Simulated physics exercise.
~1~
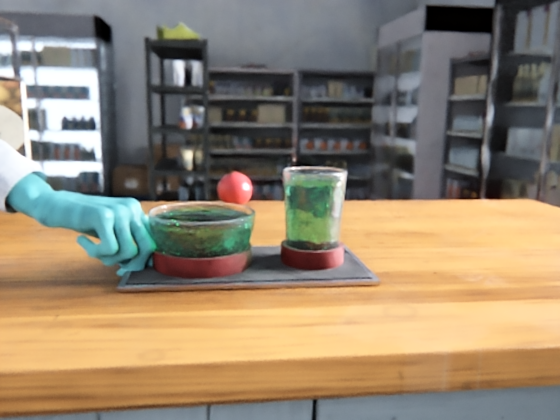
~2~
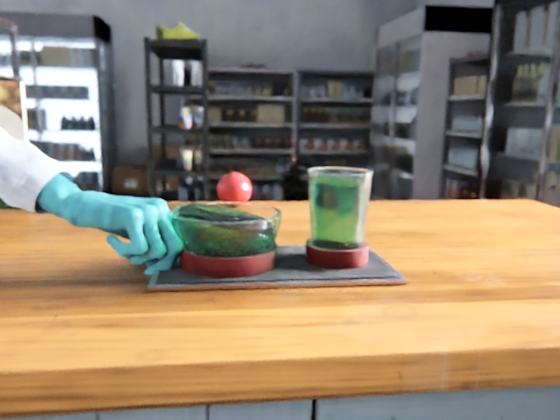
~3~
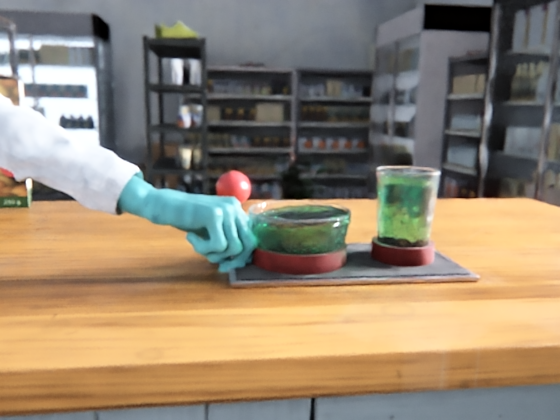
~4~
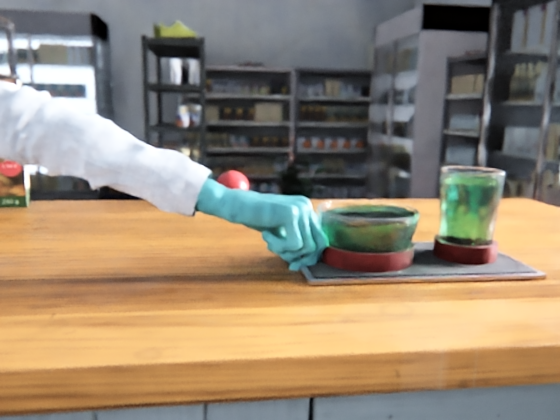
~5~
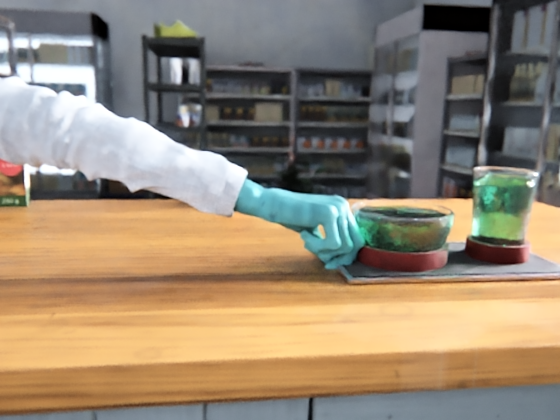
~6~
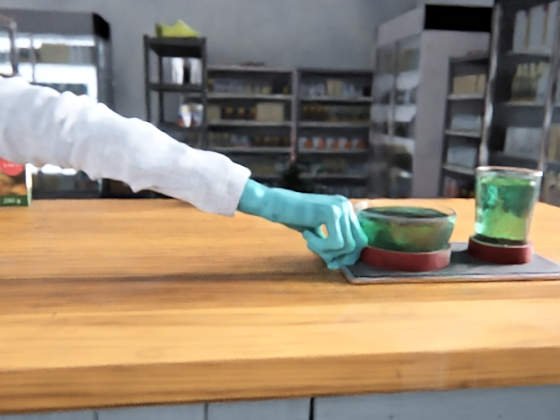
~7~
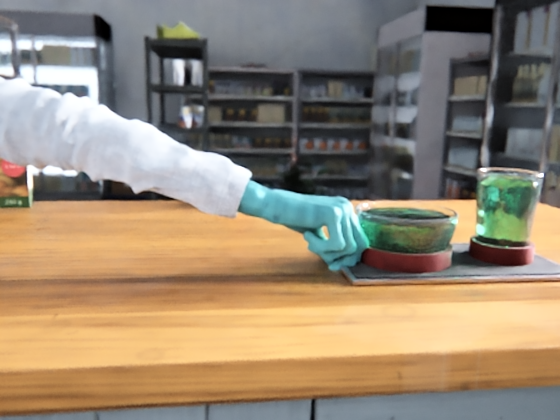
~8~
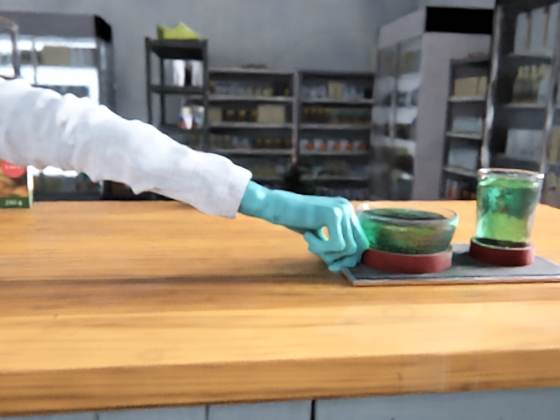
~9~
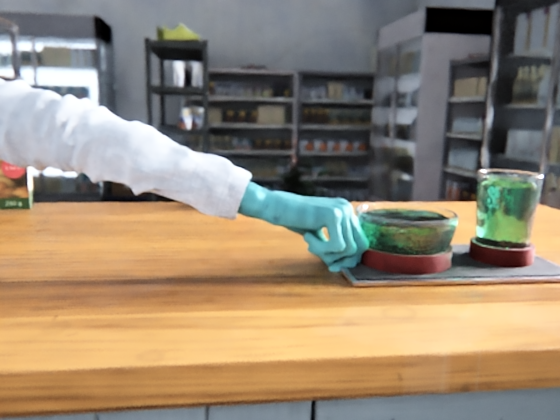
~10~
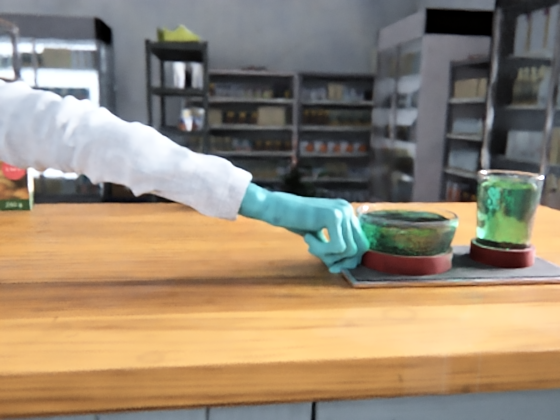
A dark, flat tray slides to the right along a wooden counter, pushed by a teal-gloved hand in a white sleeve. It carries a wide glass bowl on the left and a taller tumbler on the right, both holding green liquid and sitting in red holders. The hand keeps pushing smoothly, and the arm stretches across the view, hiding a red ball that was visible behind. The tray then slows and stops at the right side, its far end just out of view. The bowl and tumbler stay upright in their holders, with the hand still resting at the tray's left end.
